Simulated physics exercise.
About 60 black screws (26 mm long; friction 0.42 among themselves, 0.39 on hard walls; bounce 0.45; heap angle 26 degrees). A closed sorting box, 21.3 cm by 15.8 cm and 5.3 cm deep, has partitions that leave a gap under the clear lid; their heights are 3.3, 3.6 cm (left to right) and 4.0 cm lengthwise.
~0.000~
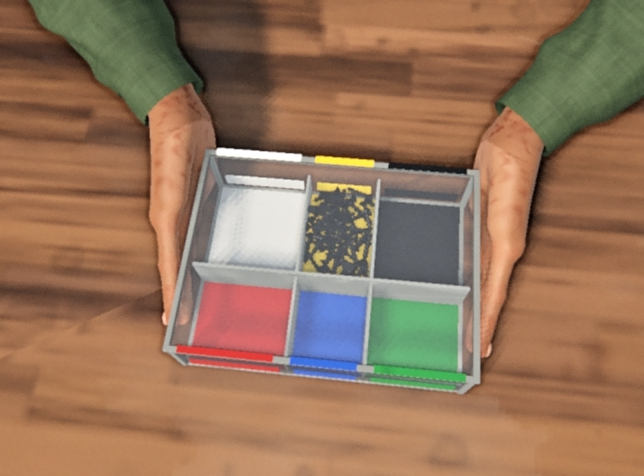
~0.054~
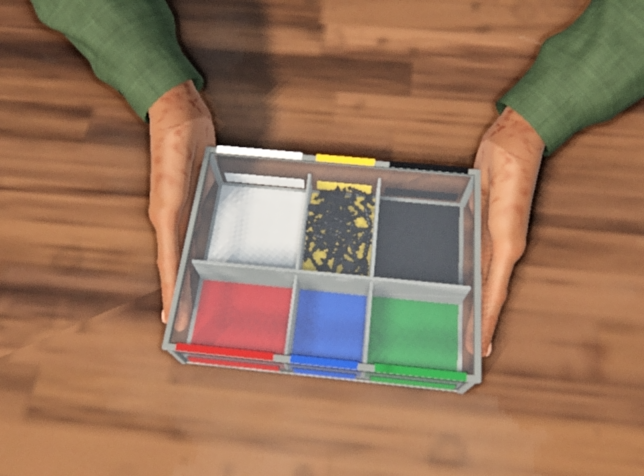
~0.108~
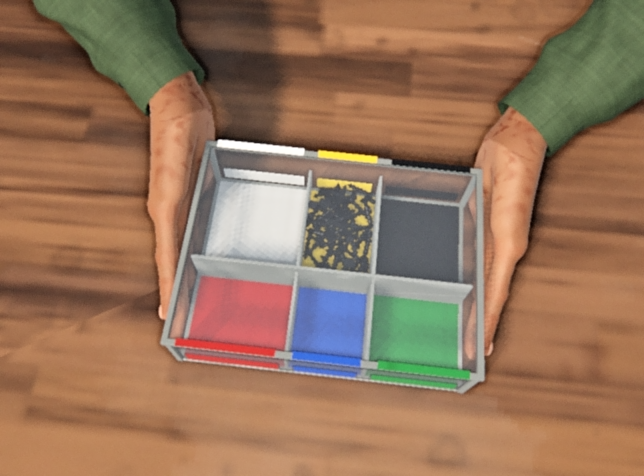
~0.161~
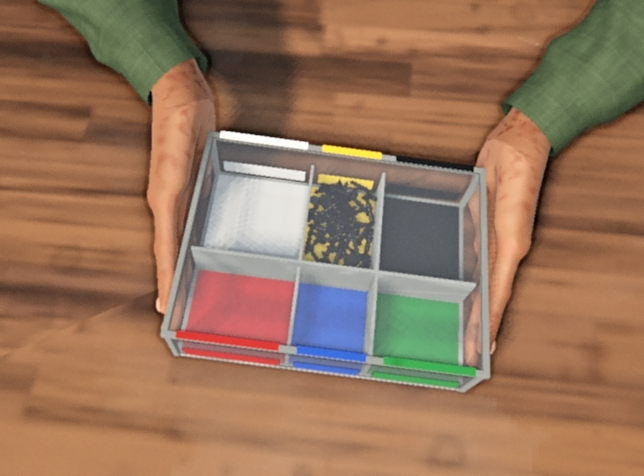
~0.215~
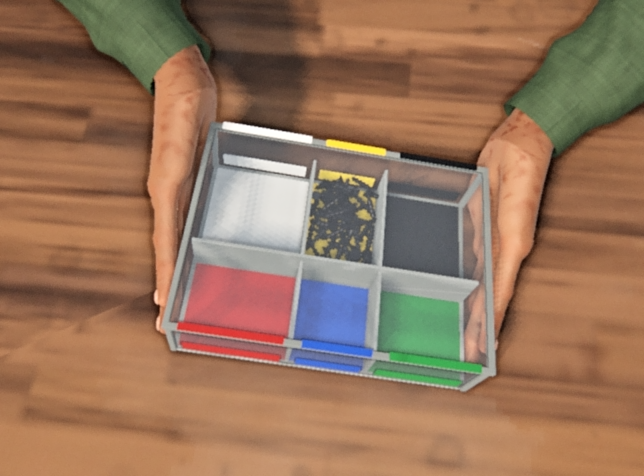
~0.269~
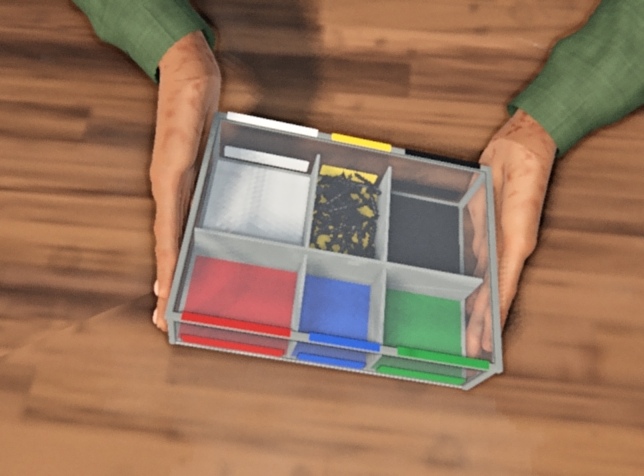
A clear-lidded sorting box with six compartments, white, yellow and black along the back and red, blue and green along the front, is held between two hands in green sleeves above a wooden surface, seen from overhead. Small black pieces lie scattered over the yellow compartment's floor. The hands gradually tilt the box, the left one shifting slightly upward, while the pieces stay in the yellow section and the view remains still.
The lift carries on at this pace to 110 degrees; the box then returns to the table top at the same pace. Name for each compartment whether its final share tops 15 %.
Red compartment: Below; blue compartment: Below; green compartment: Below; yellow compartment: Above; white compartment: Below; black compartment: Above.
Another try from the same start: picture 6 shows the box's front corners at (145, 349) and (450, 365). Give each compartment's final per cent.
Red 20, blue 0, green 0, yellow 10, white 70, black 0.
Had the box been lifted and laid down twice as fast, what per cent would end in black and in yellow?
In that case black 20, yellow 80.
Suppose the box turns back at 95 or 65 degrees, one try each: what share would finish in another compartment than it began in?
Some 25 and 0 per cent.
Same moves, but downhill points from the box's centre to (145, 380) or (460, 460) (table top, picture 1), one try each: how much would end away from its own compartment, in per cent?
Some 75 and 45 per cent.
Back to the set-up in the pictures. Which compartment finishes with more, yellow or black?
It is the yellow one.
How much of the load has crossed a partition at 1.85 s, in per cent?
Roughly 10 per cent.
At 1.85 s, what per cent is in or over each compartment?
Red 0, blue 0, green 0, yellow 90, white 0, black 10.
After 1.85 s, tilt 109 degrees; yellow 90 %, black 10 %.
Then, at 2.91 s, tilt 51 degrees; yellow 70 %, black 30 %.
After 3.94 s, tilt 0 degrees; yellow 70 %, black 30 %.
By 4.4 s all is still; red 0 %, blue 0 %, green 0 %, yellow 70 %, white 0 %, black 30 %.
